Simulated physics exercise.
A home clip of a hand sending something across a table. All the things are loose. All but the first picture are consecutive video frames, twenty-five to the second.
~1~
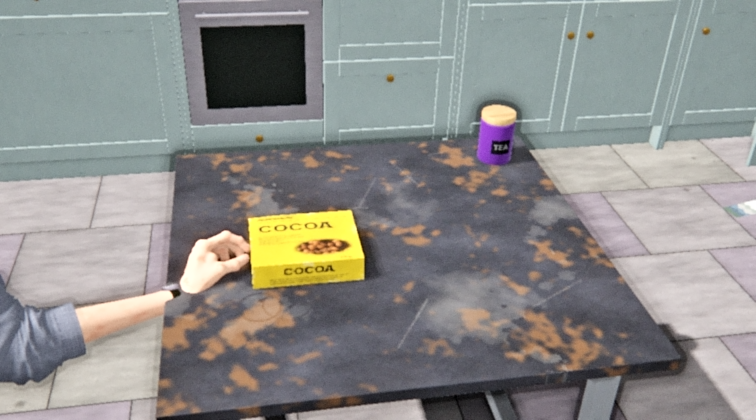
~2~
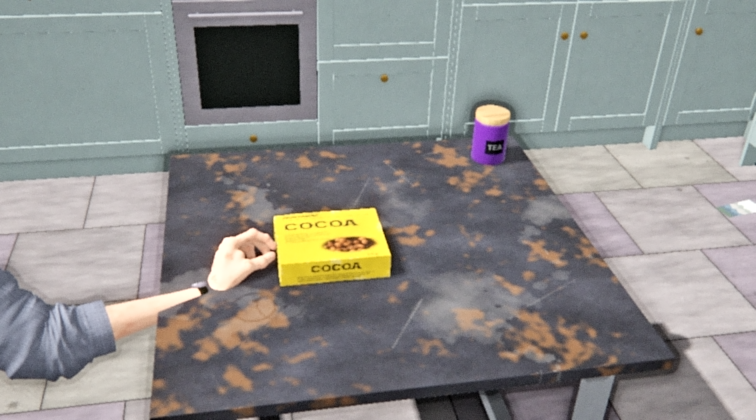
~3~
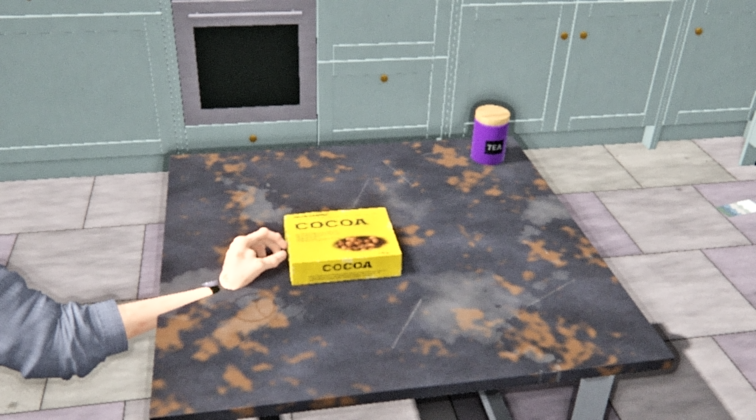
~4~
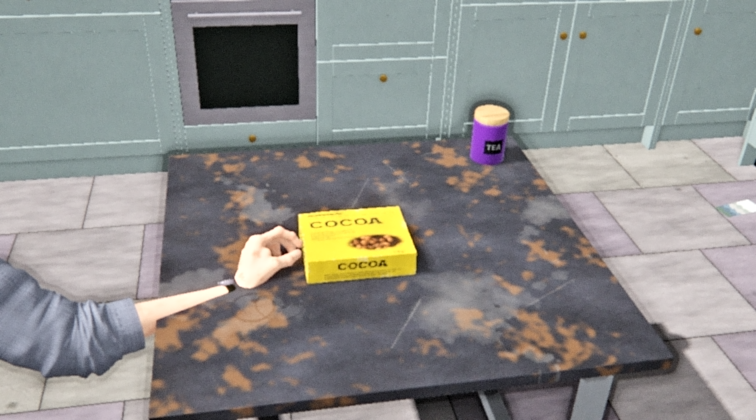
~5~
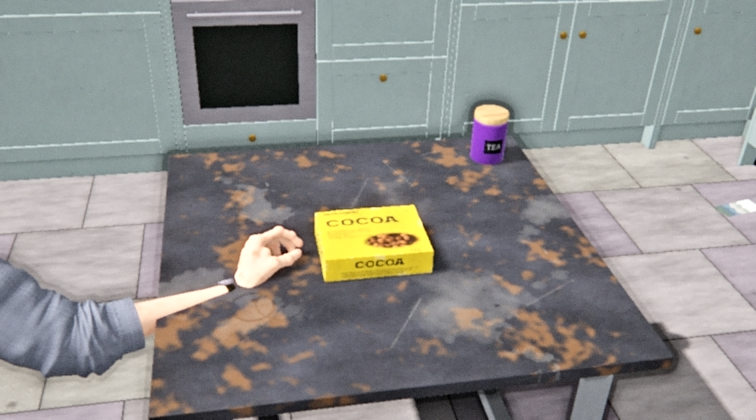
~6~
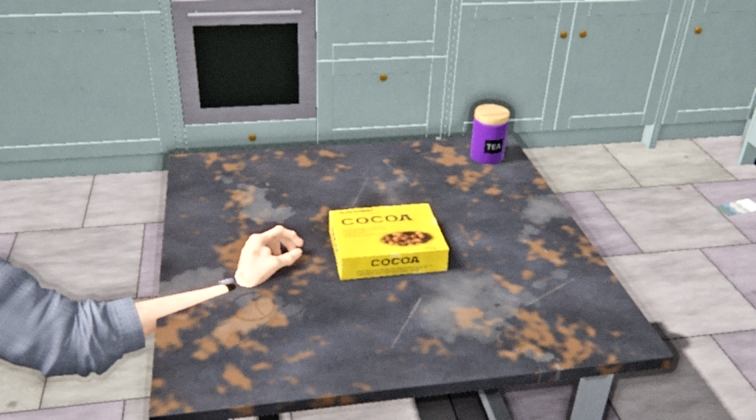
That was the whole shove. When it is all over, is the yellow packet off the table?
The yellow packet remains on top.
Then, 0.10 s on from there, yellow packet shifted a little near (415, 237).
Then, 0.20 s on from there, yellow packet shifted about its own width near (433, 236).
Then, 0.30 s on from there, yellow packet shifted about its own width near (441, 236).
In the end, moved from the start, yellow packet. At the end, from the last picture's camera, yellow packet near (441, 235).
